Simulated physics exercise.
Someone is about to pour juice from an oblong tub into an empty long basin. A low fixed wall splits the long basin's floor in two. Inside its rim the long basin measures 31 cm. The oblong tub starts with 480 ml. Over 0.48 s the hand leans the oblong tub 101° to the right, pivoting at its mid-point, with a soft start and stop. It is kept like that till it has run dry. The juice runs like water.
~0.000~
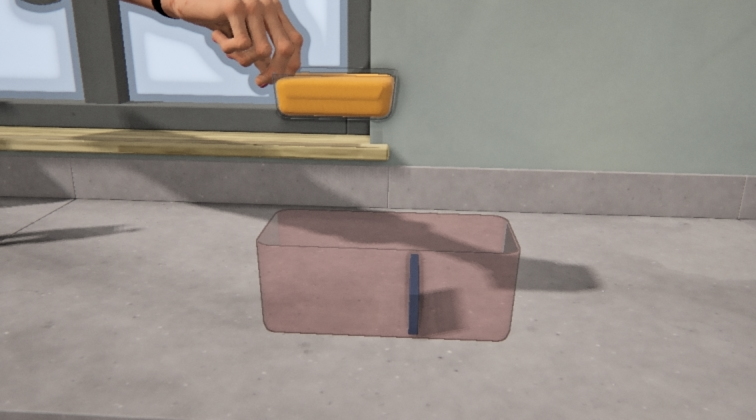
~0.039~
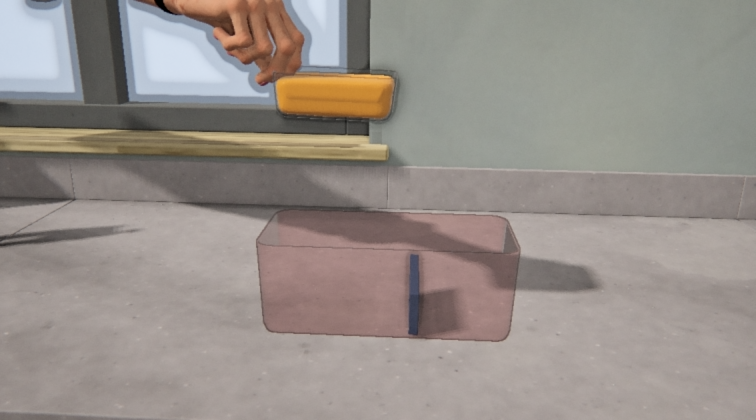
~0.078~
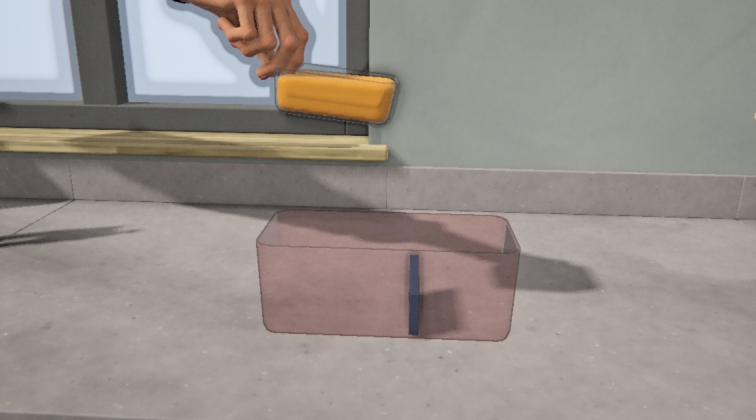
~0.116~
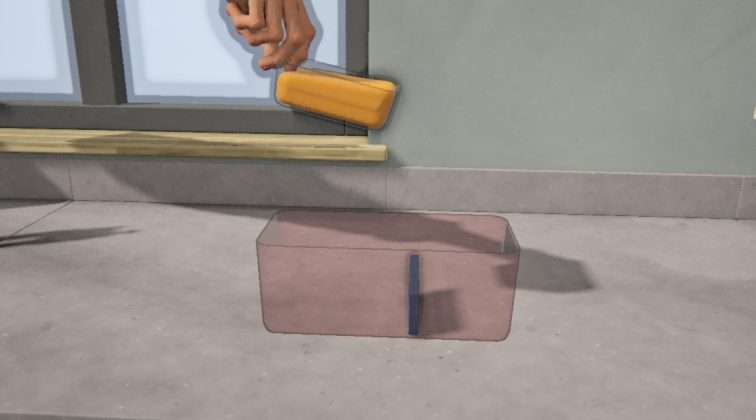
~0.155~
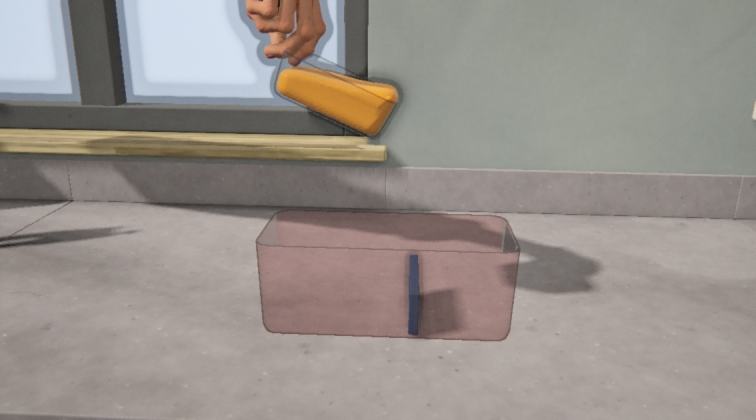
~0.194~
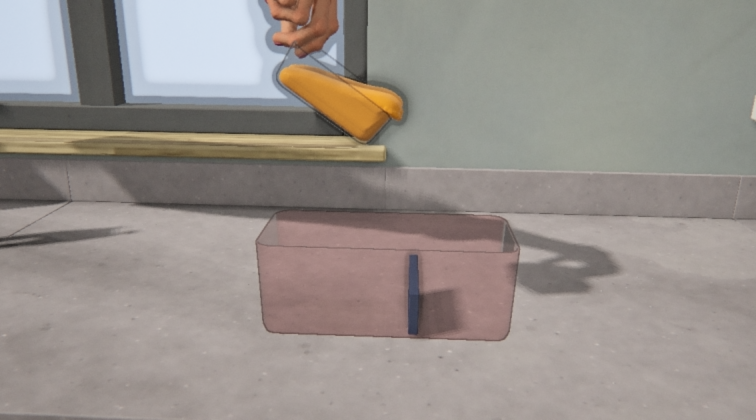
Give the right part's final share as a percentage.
About 72 per cent.
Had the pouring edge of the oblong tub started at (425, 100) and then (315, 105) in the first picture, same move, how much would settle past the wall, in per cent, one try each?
First 80, then 0 per cent.
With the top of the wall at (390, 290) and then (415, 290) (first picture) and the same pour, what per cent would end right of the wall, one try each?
In turn about 70 and 60 per cent.
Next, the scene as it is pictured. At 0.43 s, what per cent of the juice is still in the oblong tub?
About 7 per cent.
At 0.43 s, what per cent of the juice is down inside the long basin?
Some 38 per cent.
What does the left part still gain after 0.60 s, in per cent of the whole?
Near 12 in a hundred.
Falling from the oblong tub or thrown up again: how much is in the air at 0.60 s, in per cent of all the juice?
Some 9 per cent.
After 0.43 s the tilt is 98° and 7 per cent is still to pour, 1 is left of the wall and 37 right of it.
After 0.60 s the tilt is 101° and 1 per cent is still to pour, 10 is left of the wall and 77 right of it.
After 0.78 s the tilt is 101° and 0 per cent is still to pour, 20 is left of the wall and 72 right of it.
After 0.98 s the tilt is 101° and 0 per cent is still to pour, 22 is left of the wall and 71 right of it.
In the end 22 per cent lies left of the wall, 72 right of it and 7 outside.
